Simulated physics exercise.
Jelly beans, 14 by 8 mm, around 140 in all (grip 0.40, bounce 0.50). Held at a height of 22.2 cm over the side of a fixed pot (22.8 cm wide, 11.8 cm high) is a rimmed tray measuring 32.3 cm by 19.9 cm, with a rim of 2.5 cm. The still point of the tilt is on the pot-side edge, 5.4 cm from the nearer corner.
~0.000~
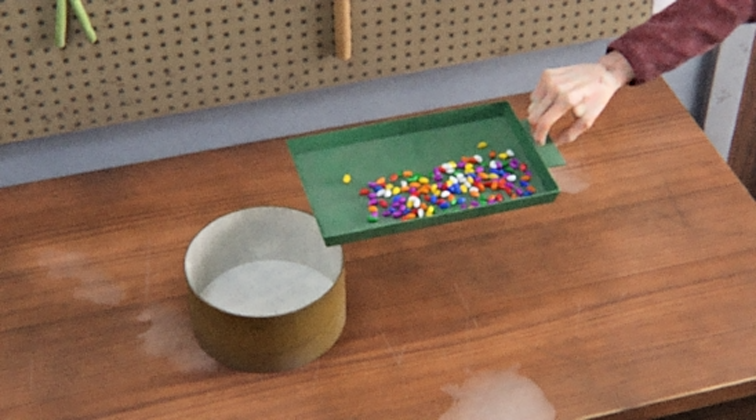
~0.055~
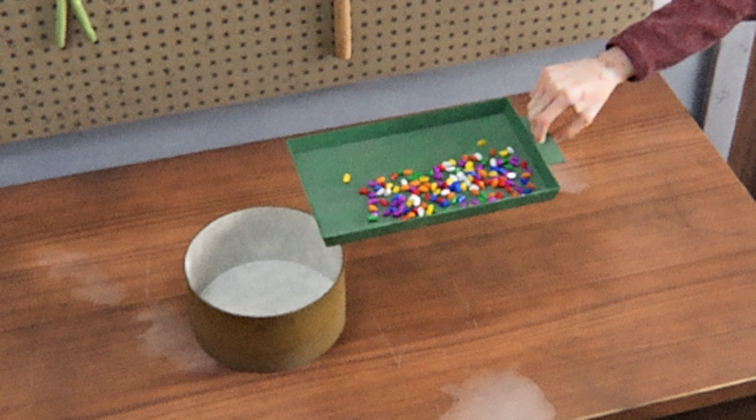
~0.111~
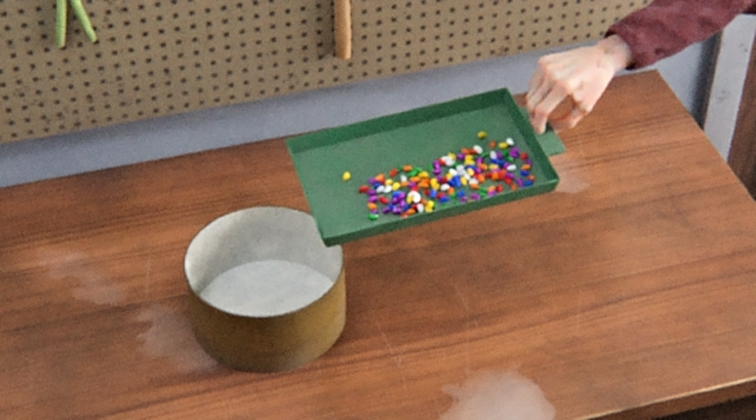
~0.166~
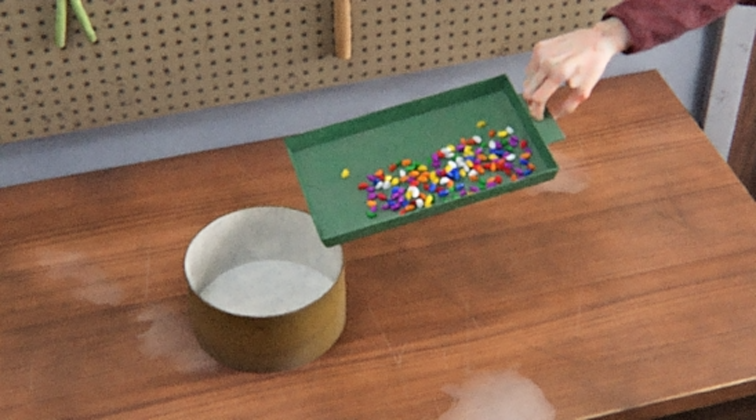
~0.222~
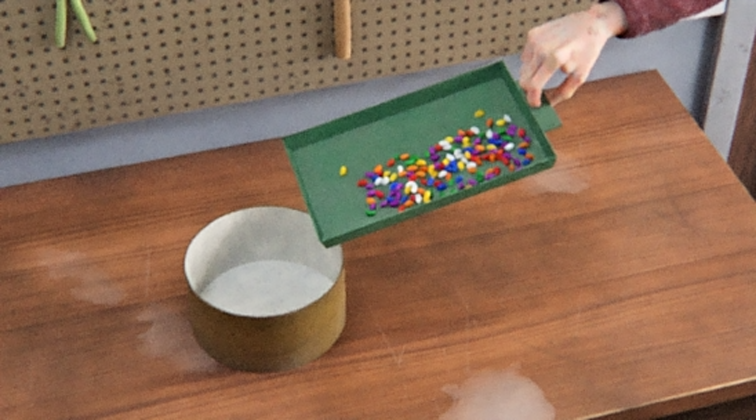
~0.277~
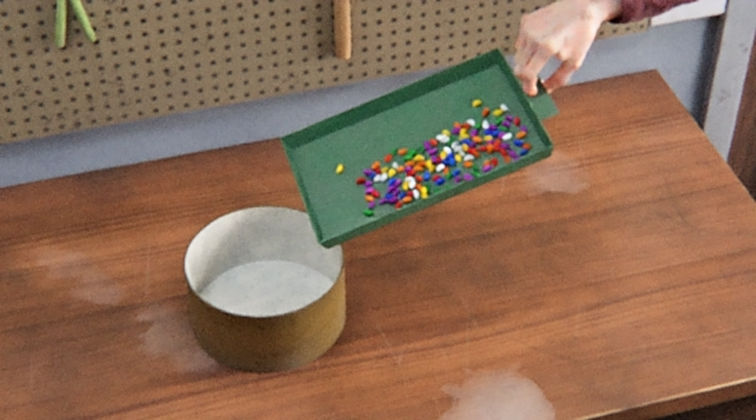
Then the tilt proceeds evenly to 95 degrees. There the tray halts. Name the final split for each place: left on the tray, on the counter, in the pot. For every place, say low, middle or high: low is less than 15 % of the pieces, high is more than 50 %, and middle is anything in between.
Here is the split: Tray: Low; counter: Middle; pot: High.
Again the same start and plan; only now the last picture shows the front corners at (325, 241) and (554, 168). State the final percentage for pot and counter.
Per cent by place - pot 5, counter 95.
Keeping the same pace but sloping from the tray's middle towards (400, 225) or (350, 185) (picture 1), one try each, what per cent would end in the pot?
Roughly 0 % for the first direction, roughly 100 % for the second.
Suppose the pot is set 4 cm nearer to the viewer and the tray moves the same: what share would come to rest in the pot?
Near 100 per cent in that case.
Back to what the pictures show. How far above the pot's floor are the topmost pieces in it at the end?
Around 1.0 cm above the floor.
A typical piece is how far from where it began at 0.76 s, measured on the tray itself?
Displacement on the tray: Roughly 16 cm.
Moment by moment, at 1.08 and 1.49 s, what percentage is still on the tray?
In order, near 50 and near 10.
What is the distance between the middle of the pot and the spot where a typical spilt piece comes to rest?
24 cm.
After 0.76 s, tilt 54 degrees; the tray holds 100 %, the pot 0 %.
Then, at 1.08 s, tilt 79 degrees; the tray holds 50 %, the pot 30 %.
After 1.49 s, tilt 95 degrees; the tray holds 10 %, the pot 55 %.
By 3.1 s all is still; tray 0 %, counter 35 %, pot 65 %.
